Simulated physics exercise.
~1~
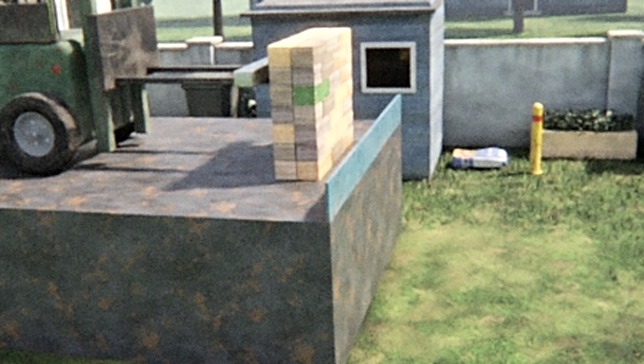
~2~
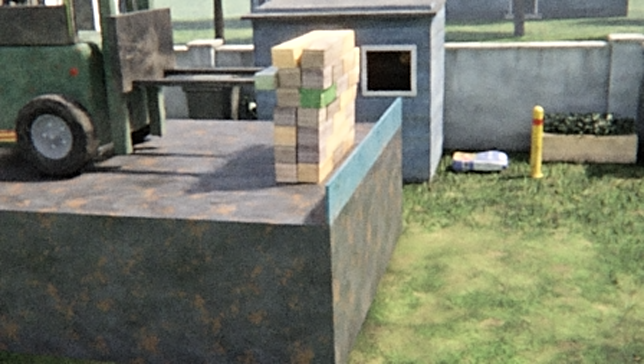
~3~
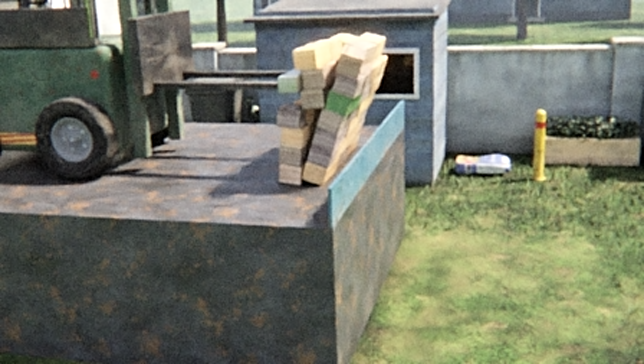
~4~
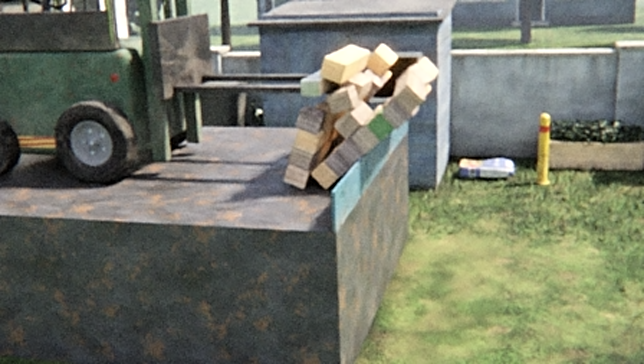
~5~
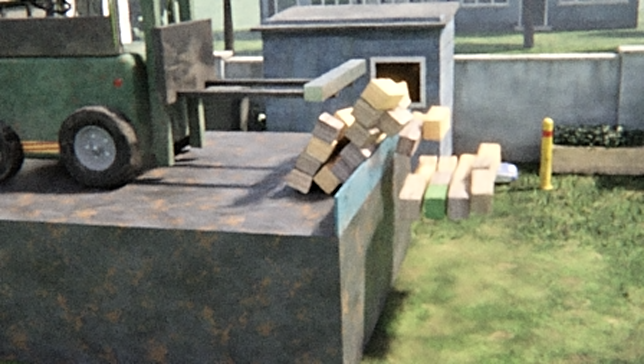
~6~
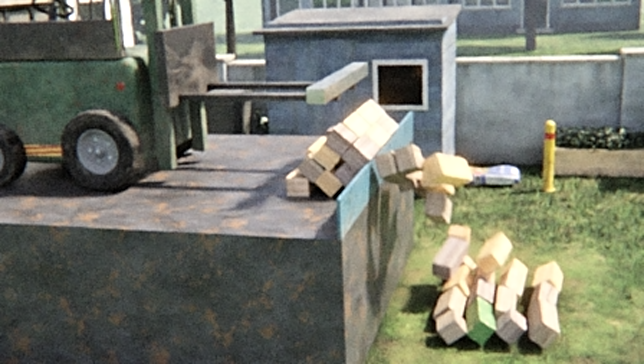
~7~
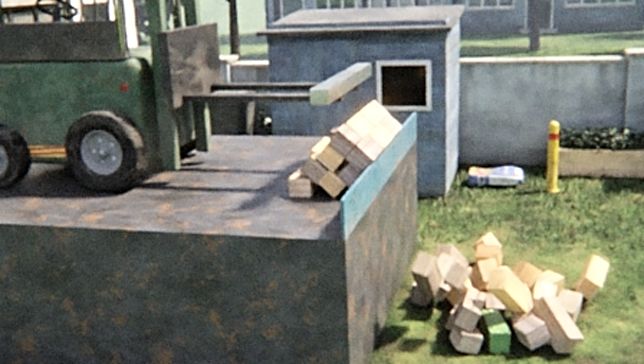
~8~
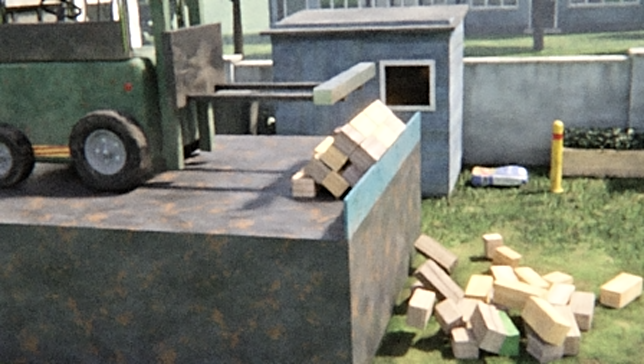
Stack of wooden blocks toppling over a platform's edge as a green forklift's beam pushes it, half scattering on the grass below.
